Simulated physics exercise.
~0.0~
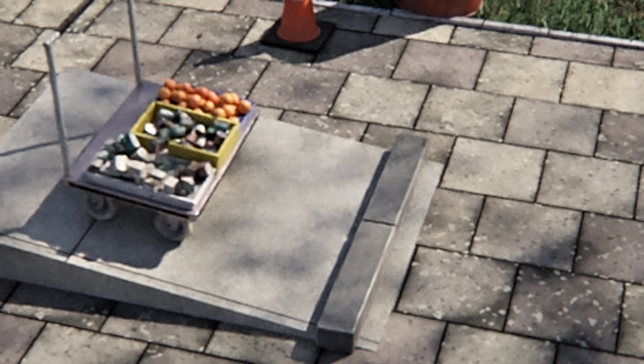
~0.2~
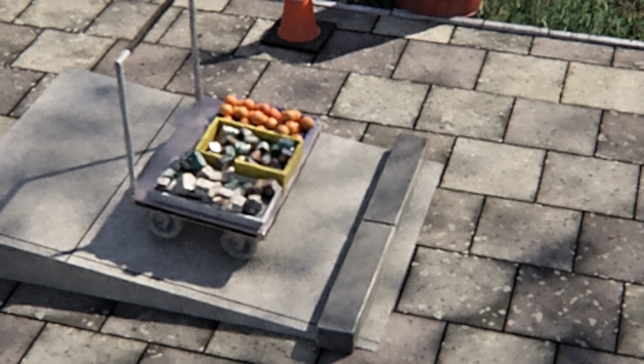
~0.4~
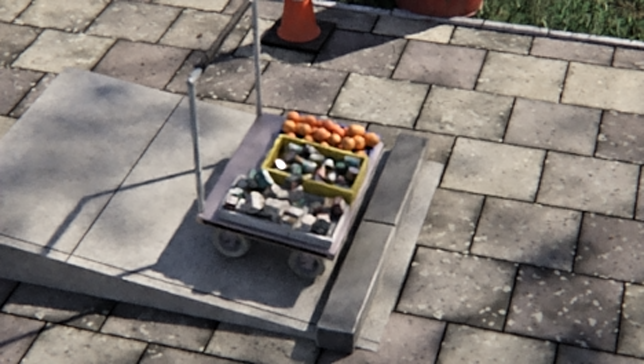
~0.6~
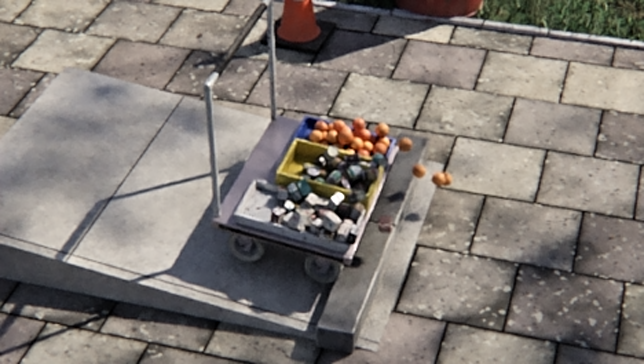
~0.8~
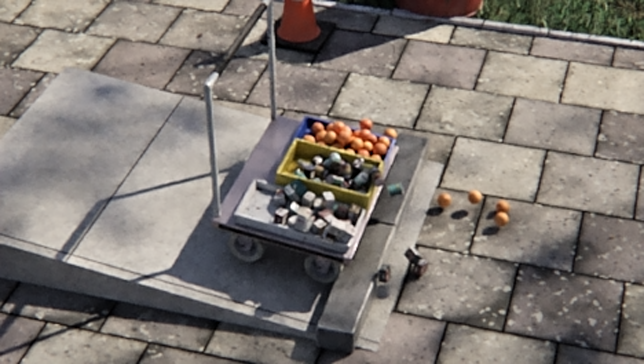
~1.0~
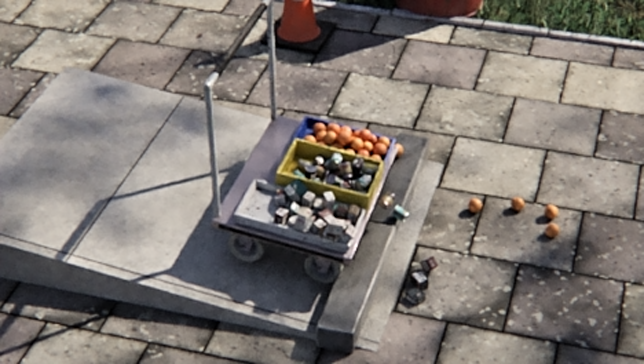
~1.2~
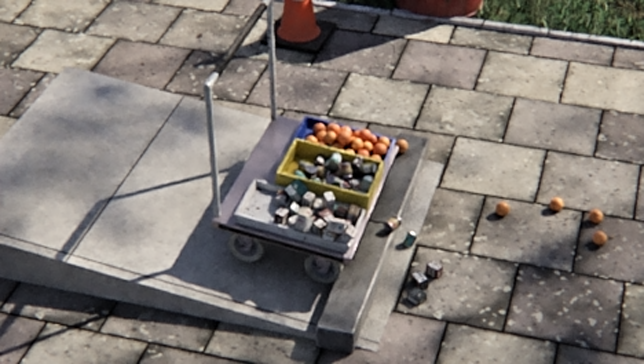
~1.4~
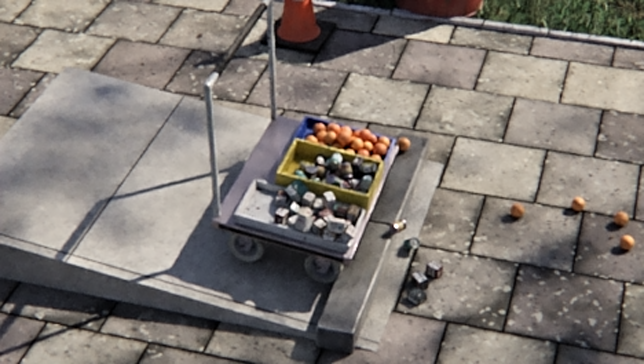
On a sunlit area of paving, a trolley with a tall handle stands on a low grey ramp, carrying oranges at the back, a yellow crate of small dark goods in the middle and pale, blocky pieces in front. It rolls down to the right, towards a kerb at the foot of the slope. There it stops abruptly, and several oranges and a few small pieces fly over the front edge. The oranges roll away to the right across the slabs, while the other pieces settle close to the kerb. The trolley stays upright, with most of its load still aboard.
